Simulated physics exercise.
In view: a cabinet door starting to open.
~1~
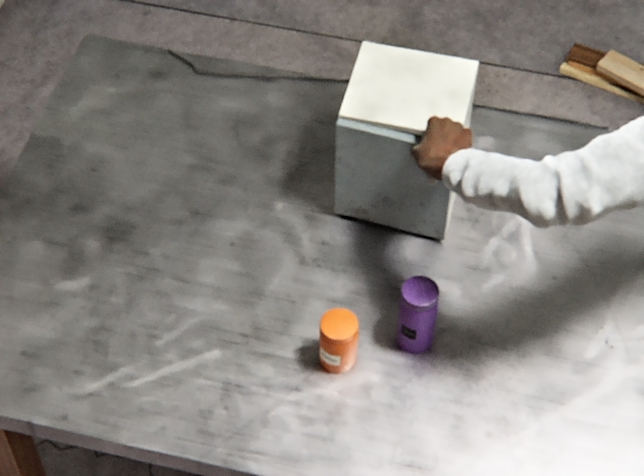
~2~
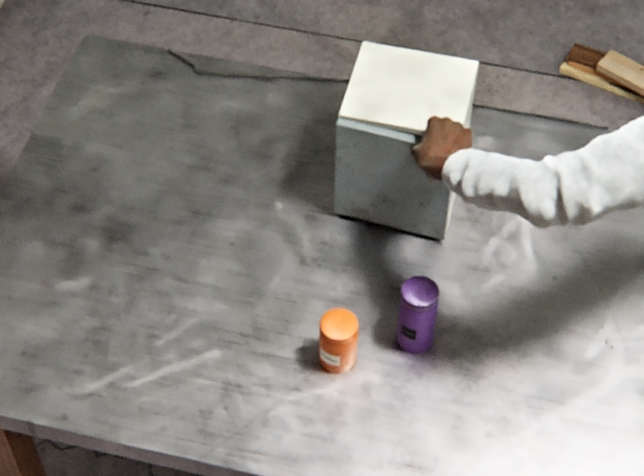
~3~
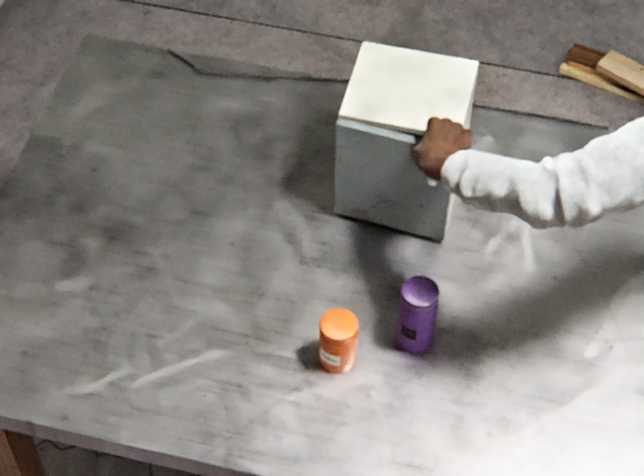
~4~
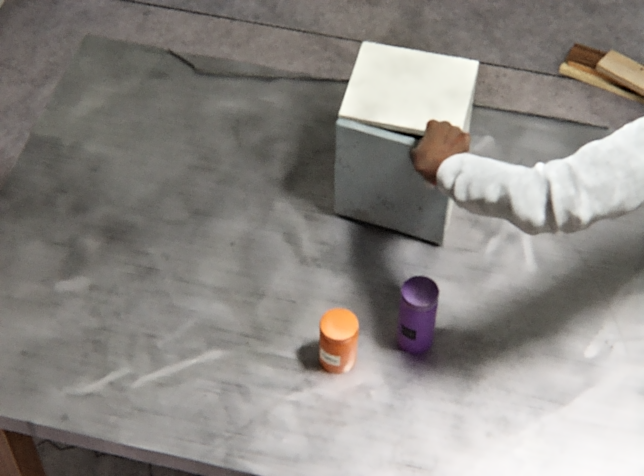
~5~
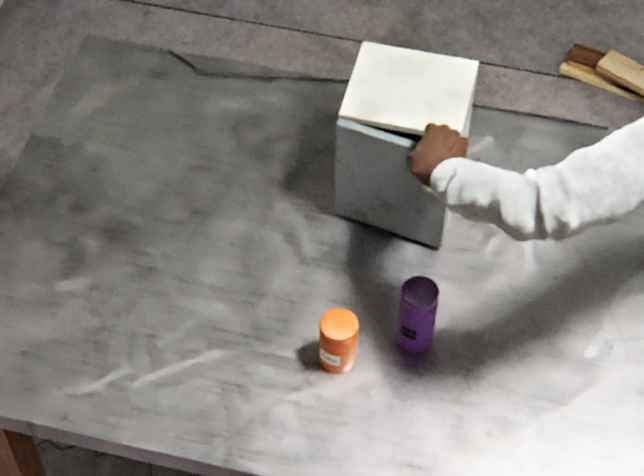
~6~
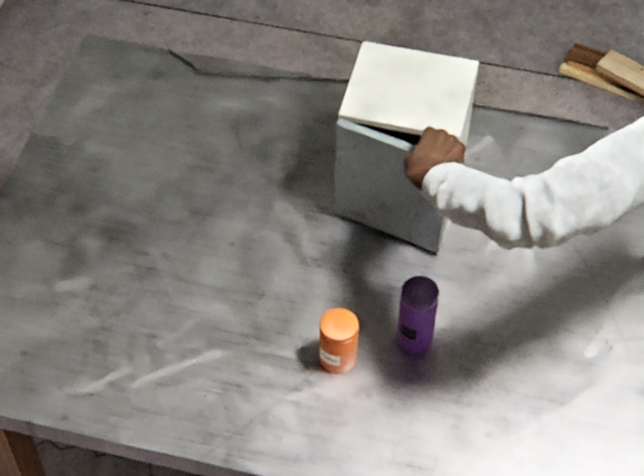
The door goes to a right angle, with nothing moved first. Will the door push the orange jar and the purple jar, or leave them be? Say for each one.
I'd say the orange jar is left be, the purple jar is left be.
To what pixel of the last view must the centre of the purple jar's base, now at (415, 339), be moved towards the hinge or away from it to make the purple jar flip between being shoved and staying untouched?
Threshold: About (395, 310).
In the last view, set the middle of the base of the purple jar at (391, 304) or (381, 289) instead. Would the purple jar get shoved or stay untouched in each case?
Gets hit; gets hit.
Then, 1.14 s on from there, door 51° open; orange jar at rest near (338, 341); purple jar at rest near (418, 316).
In the end, the orange jar stays untouched, near (338, 341); the purple jar stays untouched, near (418, 316).
